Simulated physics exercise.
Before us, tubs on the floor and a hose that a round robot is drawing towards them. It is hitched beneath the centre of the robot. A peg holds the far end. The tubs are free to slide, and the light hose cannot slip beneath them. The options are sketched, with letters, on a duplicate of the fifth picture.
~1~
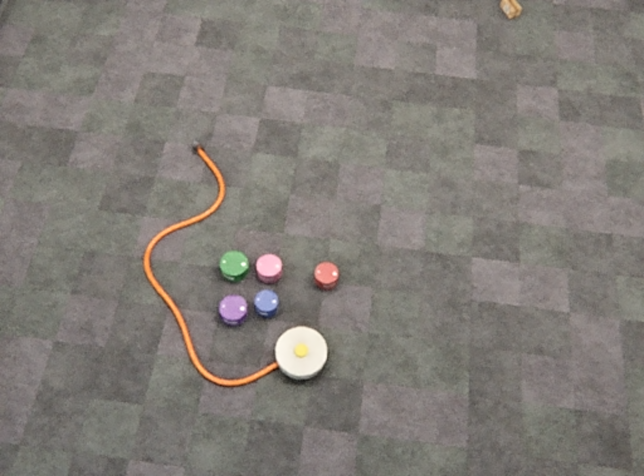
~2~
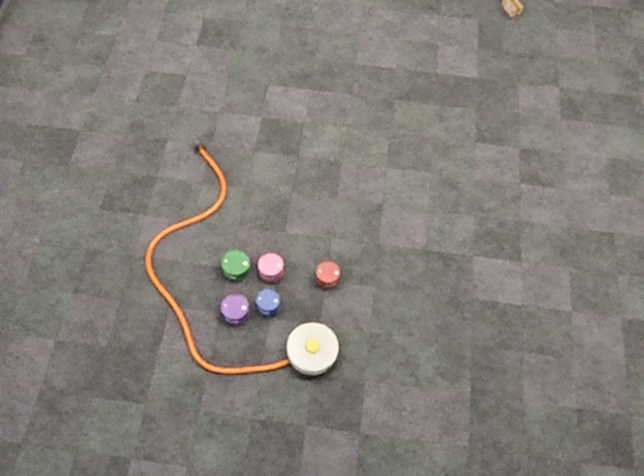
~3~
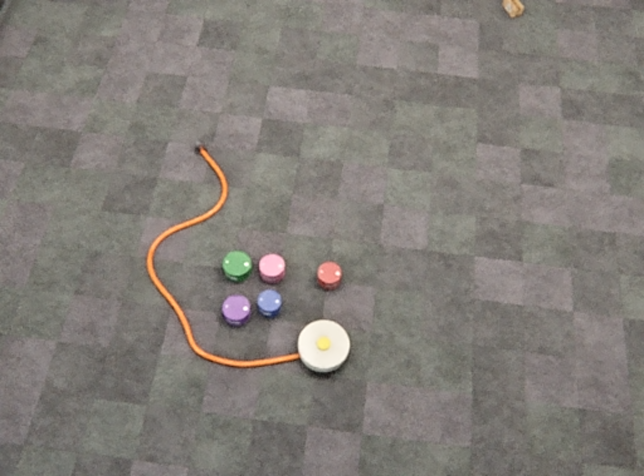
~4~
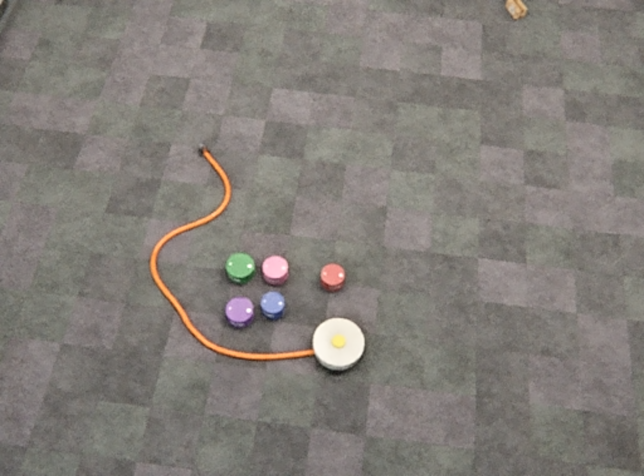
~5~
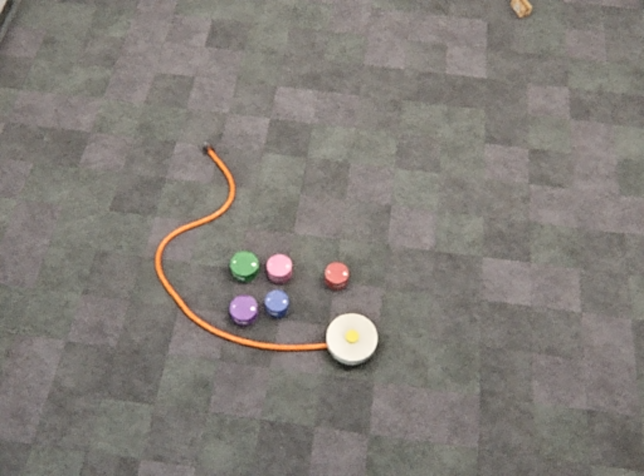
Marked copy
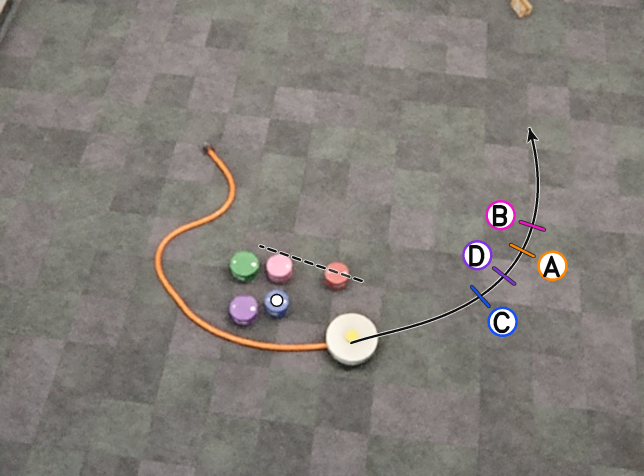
A round white robot with a yellow centre slides a short way right and slightly up across a grey carpet, drawing the near end of an orange hose along and flattening its lower bend, while five coloured tubs stay put.
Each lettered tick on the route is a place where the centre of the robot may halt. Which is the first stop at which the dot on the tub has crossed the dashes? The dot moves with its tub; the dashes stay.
It can halt at A.
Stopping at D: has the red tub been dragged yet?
No.
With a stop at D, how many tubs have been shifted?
Four.
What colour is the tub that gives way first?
Purple.
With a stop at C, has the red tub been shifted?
No.
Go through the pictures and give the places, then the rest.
Blue tub (267, 304); purple tub (234, 310); green tub (234, 266), in the first frame.
Robot (313, 349); pink tub (271, 268), in the second frame.
Robot (324, 347); peg (200, 146), in the third frame.
Robot (338, 345); purple tub (240, 312), in the fourth frame.
Robot (352, 340); pink tub (280, 269); red tub (337, 276); peg (208, 146), in the fifth frame.
On the marked copy, A at (522, 251); B at (532, 226); C at (480, 296); D at (504, 276); the dashed line at (310, 263); the route from (351, 343) via (512, 267) to (529, 129); the white dot at (277, 300).
Following A. Soon after the start, robot (425, 319); blue tub (277, 304).
Later, robot (489, 287); blue tub (293, 283); purple tub (269, 279); green tub (252, 260); pink tub (285, 261).
In the end, robot (524, 247); blue tub (318, 257); purple tub (295, 252); green tub (276, 235); pink tub (310, 234); red tub (340, 258); the dot on the blue tub is over the dashed line.
As for the rest, B does it too, but is farther than needed; C leaves the dotted tub short, at (289, 286); D leaves the dotted tub short, at (303, 273).
